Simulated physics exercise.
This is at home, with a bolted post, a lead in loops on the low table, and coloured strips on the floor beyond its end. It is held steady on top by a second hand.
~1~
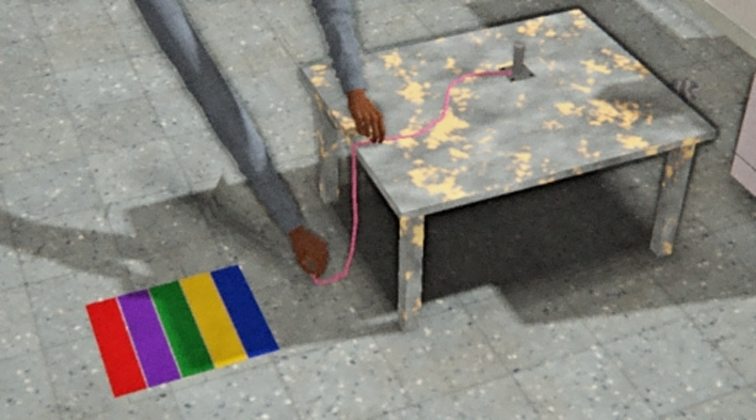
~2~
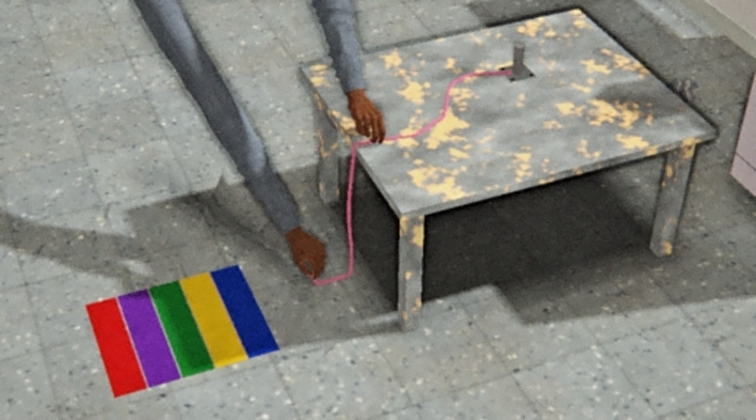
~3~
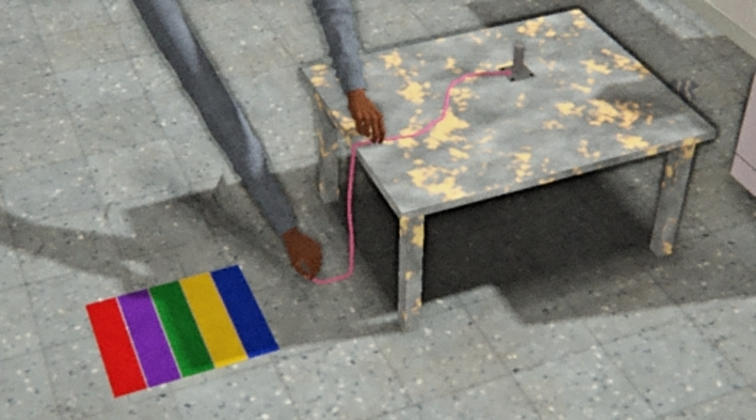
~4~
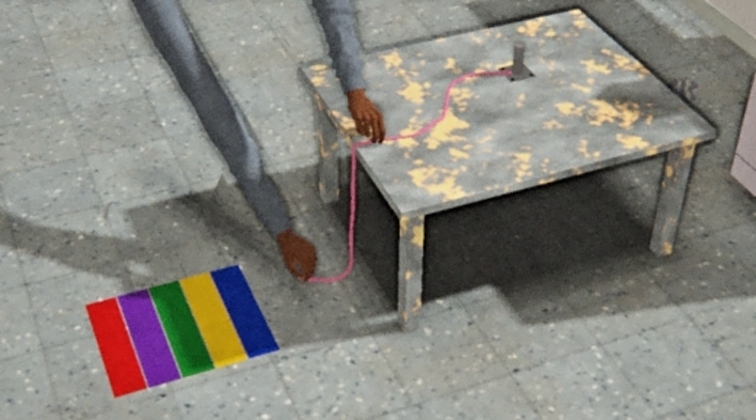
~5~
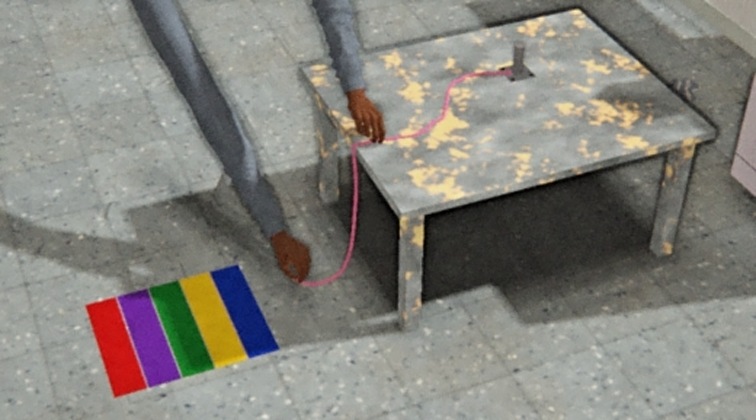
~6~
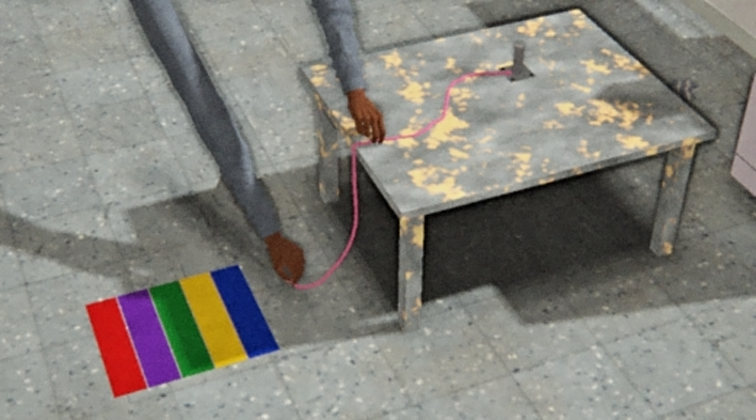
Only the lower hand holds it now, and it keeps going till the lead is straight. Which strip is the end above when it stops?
The green one.
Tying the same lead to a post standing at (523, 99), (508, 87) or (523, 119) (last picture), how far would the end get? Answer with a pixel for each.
The first try gives (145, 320), the second (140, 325) and the third (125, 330).
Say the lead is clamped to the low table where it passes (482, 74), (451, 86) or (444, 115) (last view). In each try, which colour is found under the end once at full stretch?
It would be green; green; yellow.
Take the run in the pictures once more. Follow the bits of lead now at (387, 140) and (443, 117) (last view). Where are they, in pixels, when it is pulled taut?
They finish close to (349, 141) and close to (407, 115).
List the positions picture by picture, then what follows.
End (315, 275); blue (257, 338); yellow (225, 347); green (192, 356); purple (159, 366); red (125, 375), in the first frame.
End (313, 276); lead through (480, 74) (446, 102) (419, 133) (354, 151) (349, 211) (351, 261), in the second frame.
End (309, 277), in the third frame.
End (303, 279); lead through (480, 74) (446, 102) (419, 133) (354, 151) (353, 210) (351, 261), in the fourth frame.
End (297, 280), in the fifth frame.
End (292, 282); lead through (480, 74) (446, 102) (419, 133) (354, 151) (356, 209) (340, 261), in the sixth frame.
A little later, end near (233, 298); over blue.
Next, end near (196, 308); over yellow.
When it is tight, end near (174, 314); over green. Over green.
